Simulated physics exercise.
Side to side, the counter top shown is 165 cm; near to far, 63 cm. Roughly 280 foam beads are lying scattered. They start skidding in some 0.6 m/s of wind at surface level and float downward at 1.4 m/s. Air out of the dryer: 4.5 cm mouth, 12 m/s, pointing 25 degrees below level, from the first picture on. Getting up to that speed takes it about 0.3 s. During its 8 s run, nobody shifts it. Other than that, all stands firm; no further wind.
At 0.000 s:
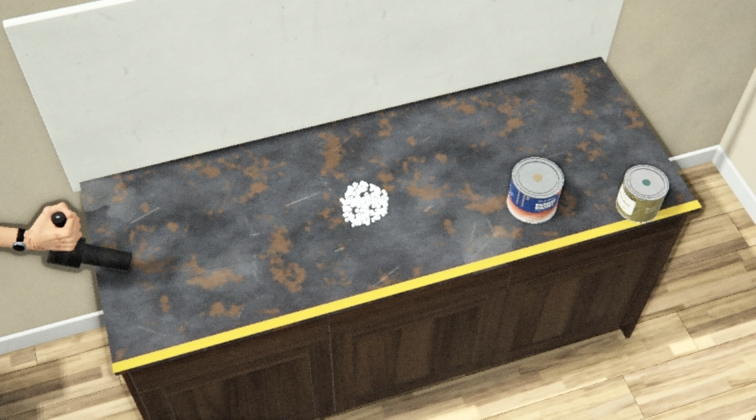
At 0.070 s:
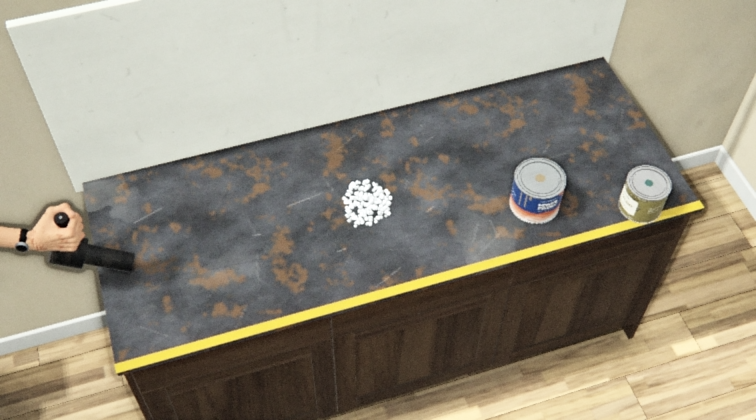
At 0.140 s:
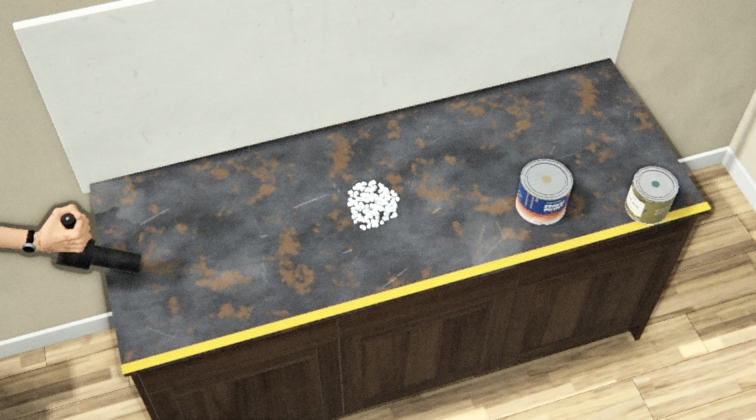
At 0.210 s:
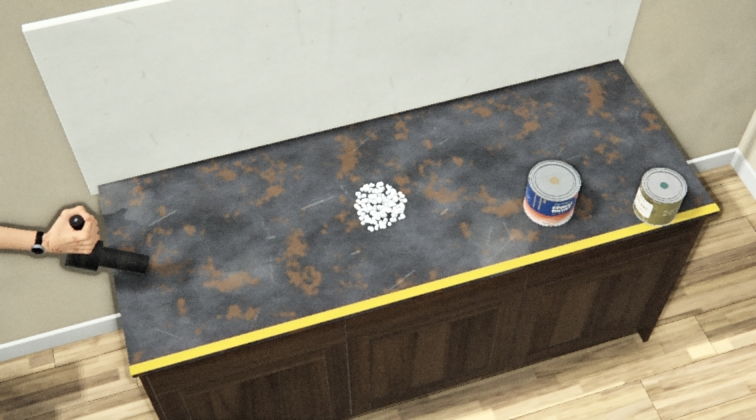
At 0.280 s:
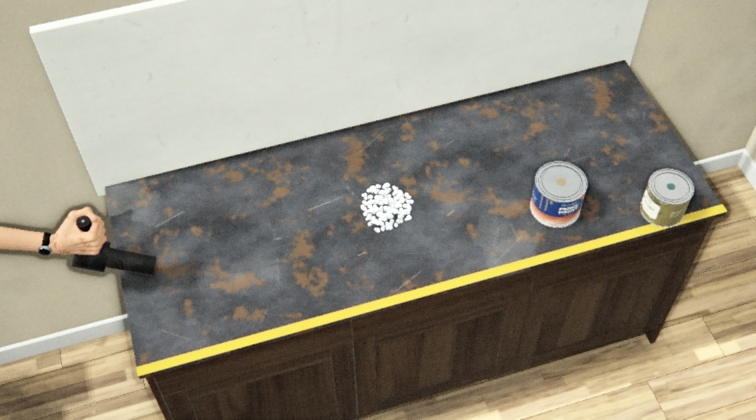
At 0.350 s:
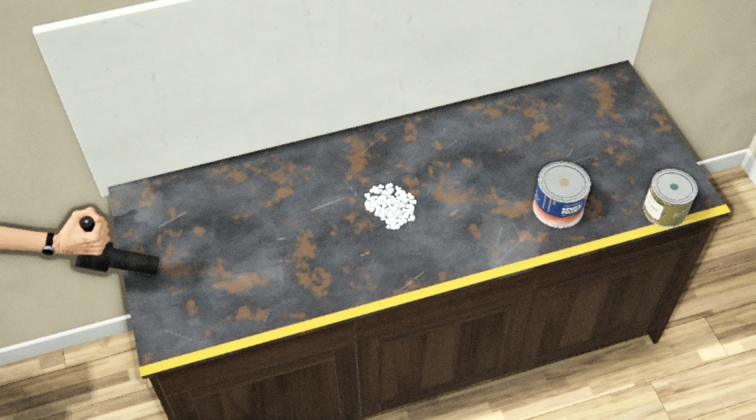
In a room with beige walls and a pale wood floor, a dark grey counter top mottled with rusty brown, on dark wooden cabinets, is seen from above at a tilt. A hand at left holds a black dryer toward white foam beads mid-counter, with two tins at right by the yellow edge. The view drifts slightly, the dryer stays put, and lastly a few beads shift slightly.
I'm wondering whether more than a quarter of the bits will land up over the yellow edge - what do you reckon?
Within one in four.
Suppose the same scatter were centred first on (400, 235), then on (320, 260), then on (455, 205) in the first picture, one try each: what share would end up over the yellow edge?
Results, one try each: 50 %, 50 %, 15 %.
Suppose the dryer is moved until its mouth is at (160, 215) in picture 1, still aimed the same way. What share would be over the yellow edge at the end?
Then around 15 percent.
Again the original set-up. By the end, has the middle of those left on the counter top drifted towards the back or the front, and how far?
It has shifted to the near edge, by around 5 cm.
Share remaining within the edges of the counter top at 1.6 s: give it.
Some 100 percent are still there.
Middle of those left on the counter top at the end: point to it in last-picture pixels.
Centre: Approx. (620, 162) px, last frame.
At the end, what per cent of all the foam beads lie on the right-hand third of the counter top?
It comes out near 15 in a hundred.
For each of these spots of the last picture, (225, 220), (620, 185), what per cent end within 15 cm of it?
Roughly 0 % and 10 %, in that order.
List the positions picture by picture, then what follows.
In the first frame, the middle of the foam beads is near (364, 204), none has stirred yet and the mouth of the dryer is at (130, 262).
In the second frame, the middle of the foam beads is near (365, 205), none has stirred yet and the yellow edge is centred on (429, 285).
In the third frame, the middle of the foam beads is near (372, 208), none has stirred yet, the top of a tin is at (547, 179) and the top of a tin is at (656, 184).
In the fourth frame, the middle of the foam beads is near (379, 209) and none has stirred yet.
In the fifth frame, the middle of the foam beads is near (386, 210) and none has stirred yet.
In the sixth frame, the middle of the foam beads is near (390, 209), the farthest in sight from the dryer is at (415, 202) and about 10 % have left their places.
After 1.6 s, 99 % are on the move or not yet settled, 0 % are over the yellow edge; the middle of those still in play is near (626, 116).
After 2.6 s, 21 % are on the move or not yet settled, 0 % are over the yellow edge; the middle of those still in play is near (633, 158).
After 4.4 s, 18 % are on the move or not yet settled, 0 % are over the yellow edge; the middle of those still in play is near (632, 159).
After 8.0 s, at the end, 0 % are over the yellow edge; the middle of those still in play is near (620, 162).
